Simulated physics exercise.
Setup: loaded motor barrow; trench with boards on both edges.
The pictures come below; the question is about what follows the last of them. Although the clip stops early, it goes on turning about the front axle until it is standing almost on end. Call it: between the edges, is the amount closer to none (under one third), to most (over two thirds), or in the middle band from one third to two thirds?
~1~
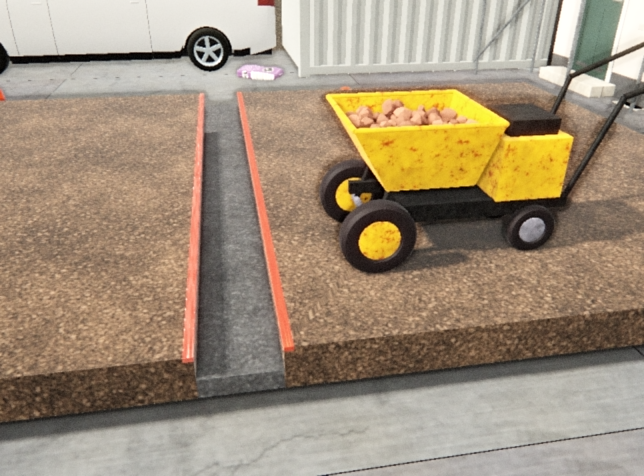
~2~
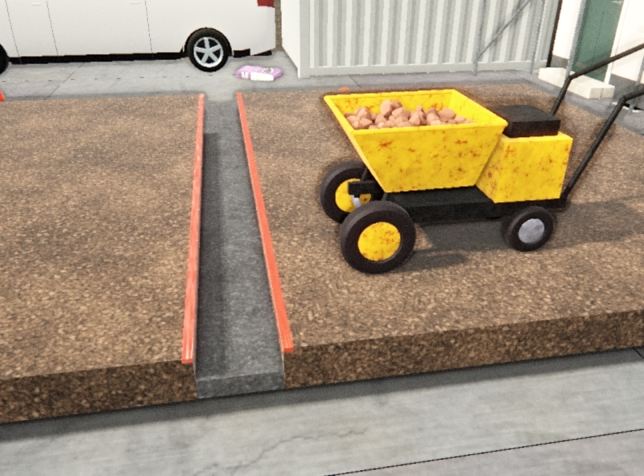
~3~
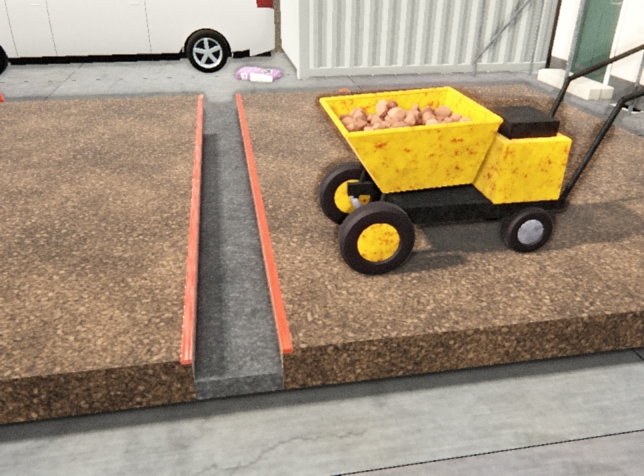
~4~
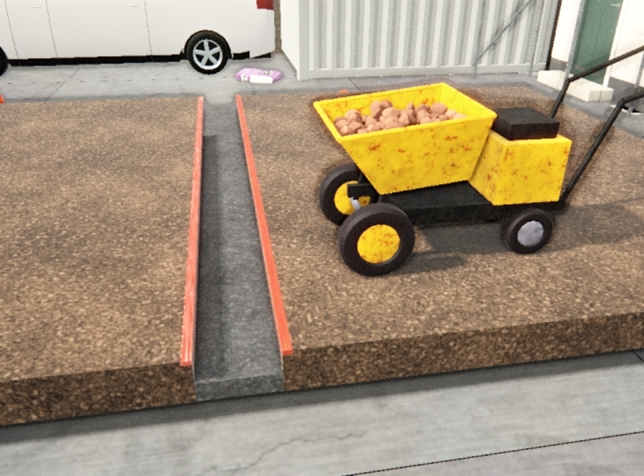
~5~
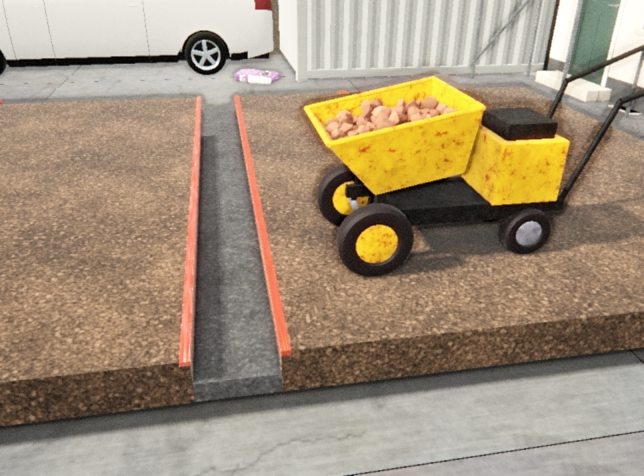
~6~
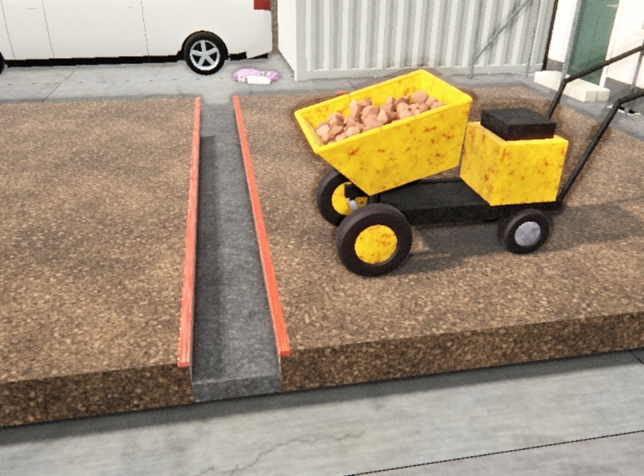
Closer to most.
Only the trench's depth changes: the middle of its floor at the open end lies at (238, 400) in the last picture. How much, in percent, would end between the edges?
Something close to 100 per cent.
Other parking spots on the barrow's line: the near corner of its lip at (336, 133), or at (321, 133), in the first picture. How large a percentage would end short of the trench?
In turn 0 and 0 in a hundred.
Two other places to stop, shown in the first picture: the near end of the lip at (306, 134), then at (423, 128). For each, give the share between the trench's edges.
You'd get around 50 in a hundred, then 40 in a hundred.
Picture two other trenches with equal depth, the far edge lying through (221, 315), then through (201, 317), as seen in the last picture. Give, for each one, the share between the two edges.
The first try comes out at 60 percent and the second at 80 percent.
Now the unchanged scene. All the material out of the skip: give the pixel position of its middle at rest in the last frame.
At about (228, 266), give or take.
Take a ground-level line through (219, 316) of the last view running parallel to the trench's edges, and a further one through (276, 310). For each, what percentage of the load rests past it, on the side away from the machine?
Estimate, first then second: 30 %, 90 %.
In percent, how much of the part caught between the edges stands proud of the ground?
Close to 30 percent.
Shortly afterwards, skip tipped steeply; the whole lot in the skip.
Next, skip tipped right over; all but a few in the skip; a little in or heaped over the trench.
Some moments later, skip tipped right over; near a quarter in the skip; near two thirds in or heaped over the trench; a little beyond it.
In the end, skip tipped right over; a little in the skip; only a few short of the trench; the bulk in or heaped over the trench; a little beyond it.
